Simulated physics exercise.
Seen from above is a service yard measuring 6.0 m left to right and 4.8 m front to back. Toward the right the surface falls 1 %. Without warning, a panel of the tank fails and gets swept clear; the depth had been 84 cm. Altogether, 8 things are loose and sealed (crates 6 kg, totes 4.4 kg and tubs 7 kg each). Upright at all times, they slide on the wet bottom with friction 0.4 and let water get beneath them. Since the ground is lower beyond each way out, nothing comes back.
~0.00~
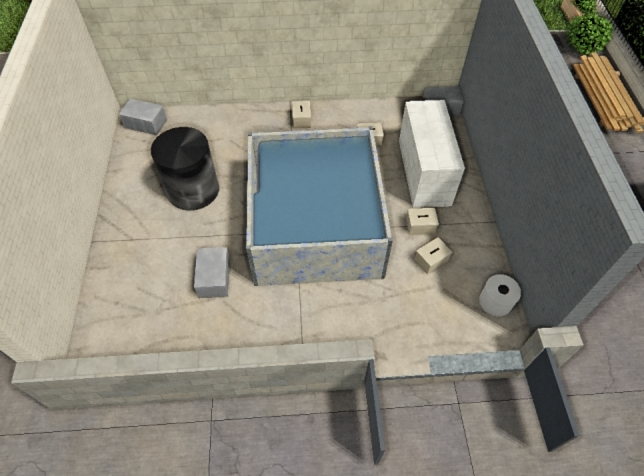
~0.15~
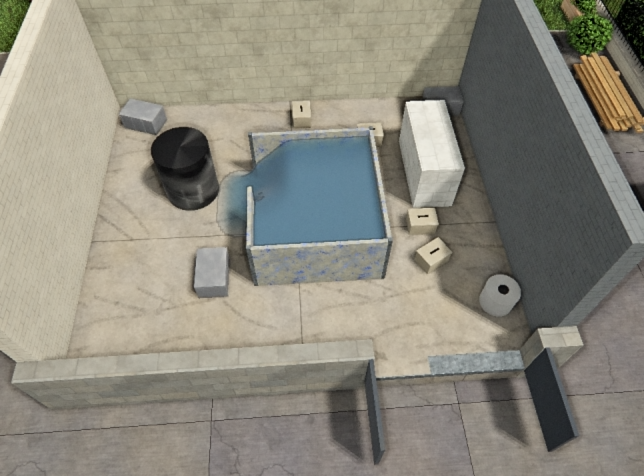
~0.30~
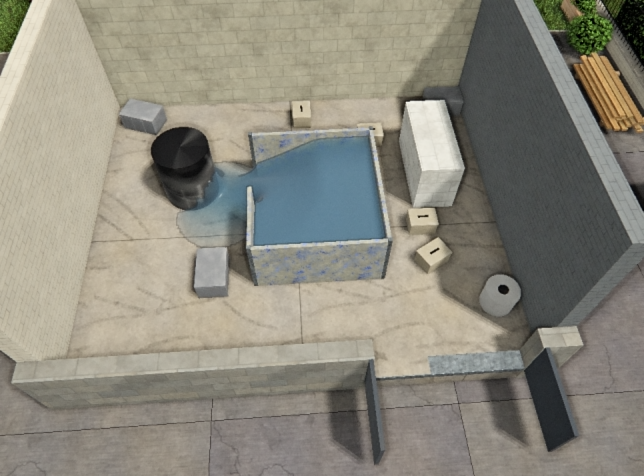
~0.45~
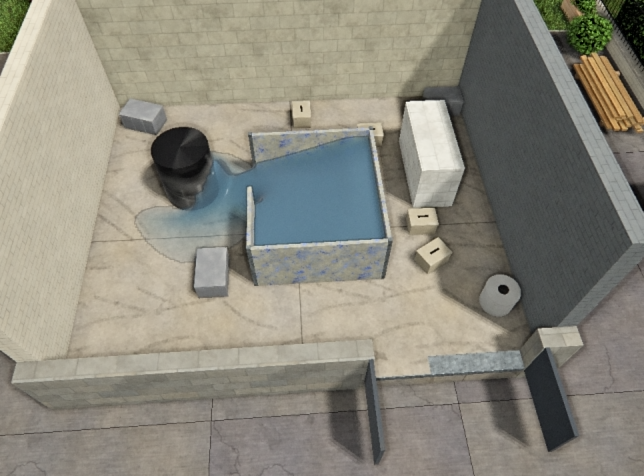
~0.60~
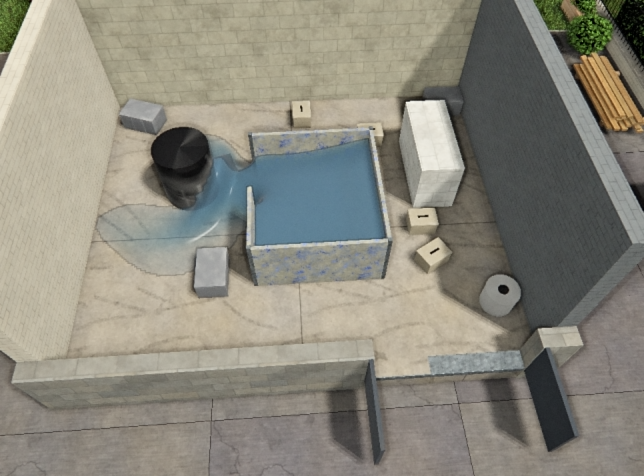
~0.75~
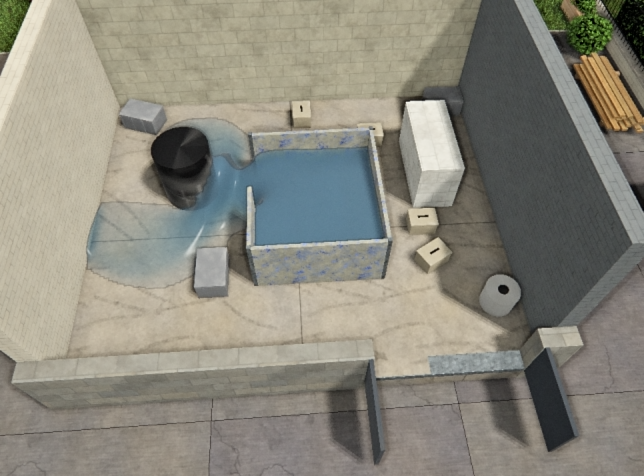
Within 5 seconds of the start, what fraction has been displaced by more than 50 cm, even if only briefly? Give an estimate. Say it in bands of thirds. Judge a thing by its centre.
I would put it between one and two thirds.
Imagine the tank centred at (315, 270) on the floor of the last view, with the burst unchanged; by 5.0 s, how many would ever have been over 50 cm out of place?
That would give 4.
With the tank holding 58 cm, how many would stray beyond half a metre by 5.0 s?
Result: 3.
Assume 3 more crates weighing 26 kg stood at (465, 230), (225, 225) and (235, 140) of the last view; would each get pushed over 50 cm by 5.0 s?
Answers in order are does not cross, crosses the line and crosses the line.
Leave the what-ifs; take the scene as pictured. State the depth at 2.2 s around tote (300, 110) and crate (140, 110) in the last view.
I'd estimate 3 cm for the first and 12 cm for the second.
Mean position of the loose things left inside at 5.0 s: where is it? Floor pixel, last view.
Averaged position, last view: Near pixel (395, 205).
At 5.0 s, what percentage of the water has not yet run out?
Remaining: Approx. 100 per cent.
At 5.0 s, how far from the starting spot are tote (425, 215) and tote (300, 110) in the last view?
Net shifts, in order: 0 cm and 140 cm.
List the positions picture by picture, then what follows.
The first picture shows a crate at (141, 110), on the bottom; a tote at (370, 130), on the bottom; 3.2 m2 under water; 0 of 8 have shifted.
The second picture shows a crate at (141, 110) rests on the ground; a tote at (370, 130) rests on the ground; 3.8 m2 under water; 0 of 8 have shifted.
The third picture shows a crate at (141, 110), on the bottom; a tote at (370, 130) rests on the ground; water covers 4.4 m2; 0 of 8 have shifted.
The fourth picture shows a crate at (141, 110), on the bottom; a tote at (370, 130), on the bottom; water covers 5.2 m2; 0 of 8 have shifted.
The fifth picture shows a crate at (141, 110) rests on the ground; a tote at (370, 130) rests on the ground; 6.3 m2 under water; 0 of 8 have shifted.
The sixth picture shows a crate at (141, 110) rests on the ground; a tote at (370, 130), on the bottom; water covers 7.6 m2; 0 of 8 have shifted.
After 1.1 s 0 of 8 are over 50 cm from their spots; 0 afloat.
After 2.2 s 1 of 8 are over 50 cm from their spots; 1 afloat.
After 3.5 s 3 of 8 are over 50 cm from their spots; 3 afloat.
After 5.0 s 3 of 8 are over 50 cm from their spots, and 4 have been at some point; 4 afloat.
